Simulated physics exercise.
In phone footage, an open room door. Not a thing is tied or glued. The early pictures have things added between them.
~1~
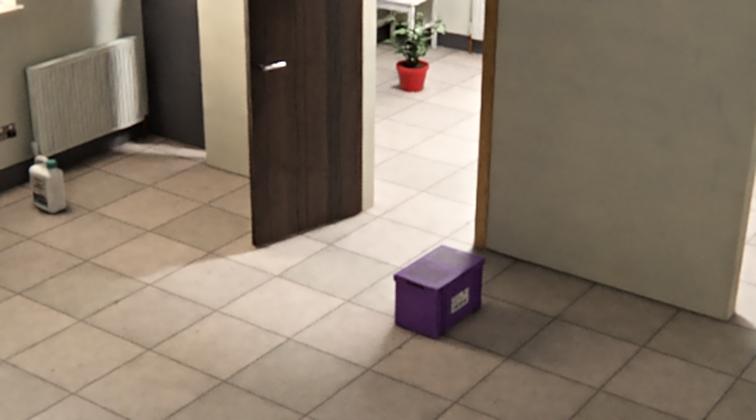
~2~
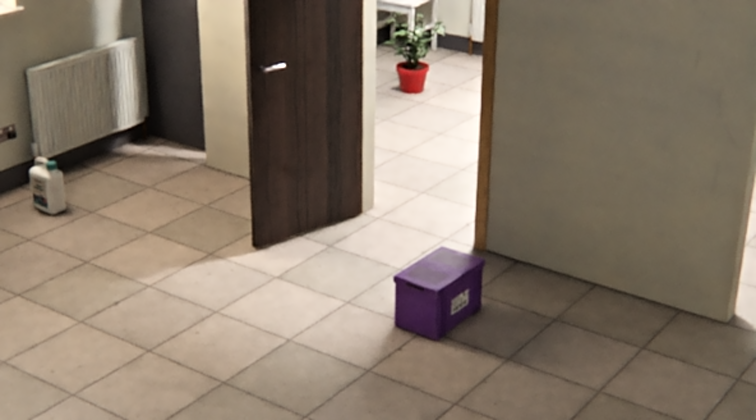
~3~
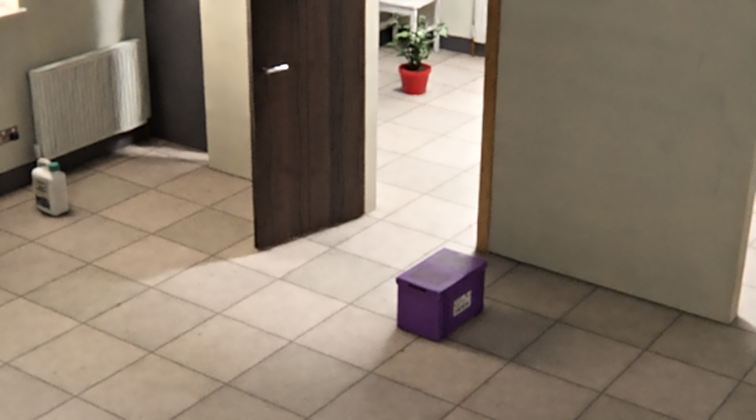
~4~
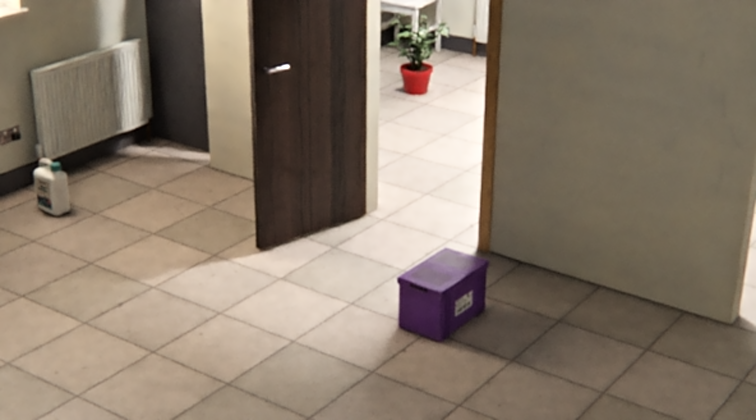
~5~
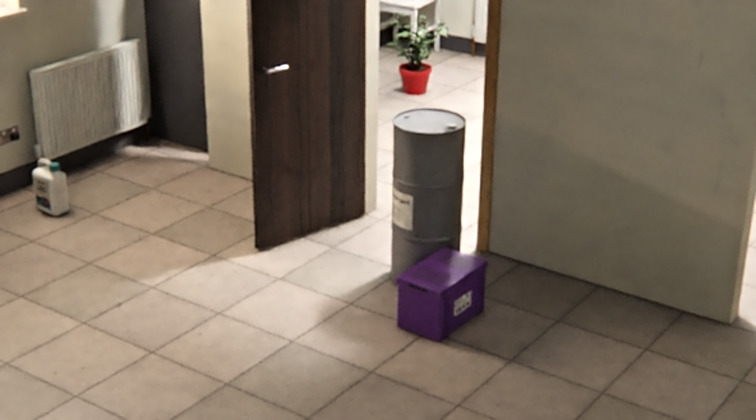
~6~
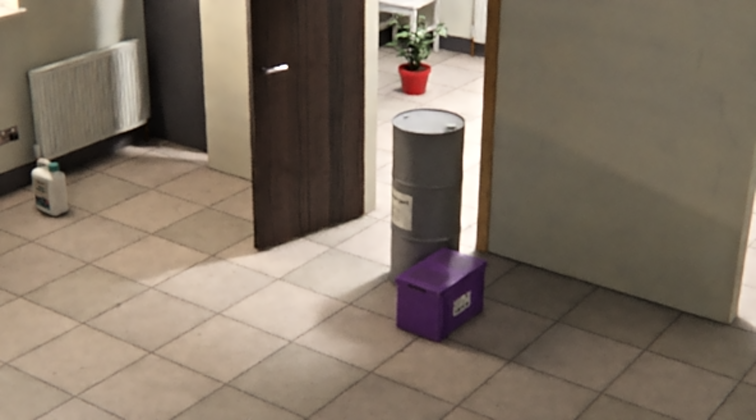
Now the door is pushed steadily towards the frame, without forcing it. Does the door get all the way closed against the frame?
The door is left open.
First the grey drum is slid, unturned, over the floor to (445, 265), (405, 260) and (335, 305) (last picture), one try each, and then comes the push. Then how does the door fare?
Held up partway; Held up partway; Swings all the way.
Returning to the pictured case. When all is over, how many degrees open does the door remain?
Angle: About 45°.
Then, 0.50 s on from there, door 94° open.
Then, 0.90 s on from there, door 75° open.
Then, 1.10 s on from there, door 65° open.
Then, 1.40 s on from there, door 48° open.
In the end, door 44° open; both unmoved. At the end, from the last picture's camera, grey drum near (428, 201).
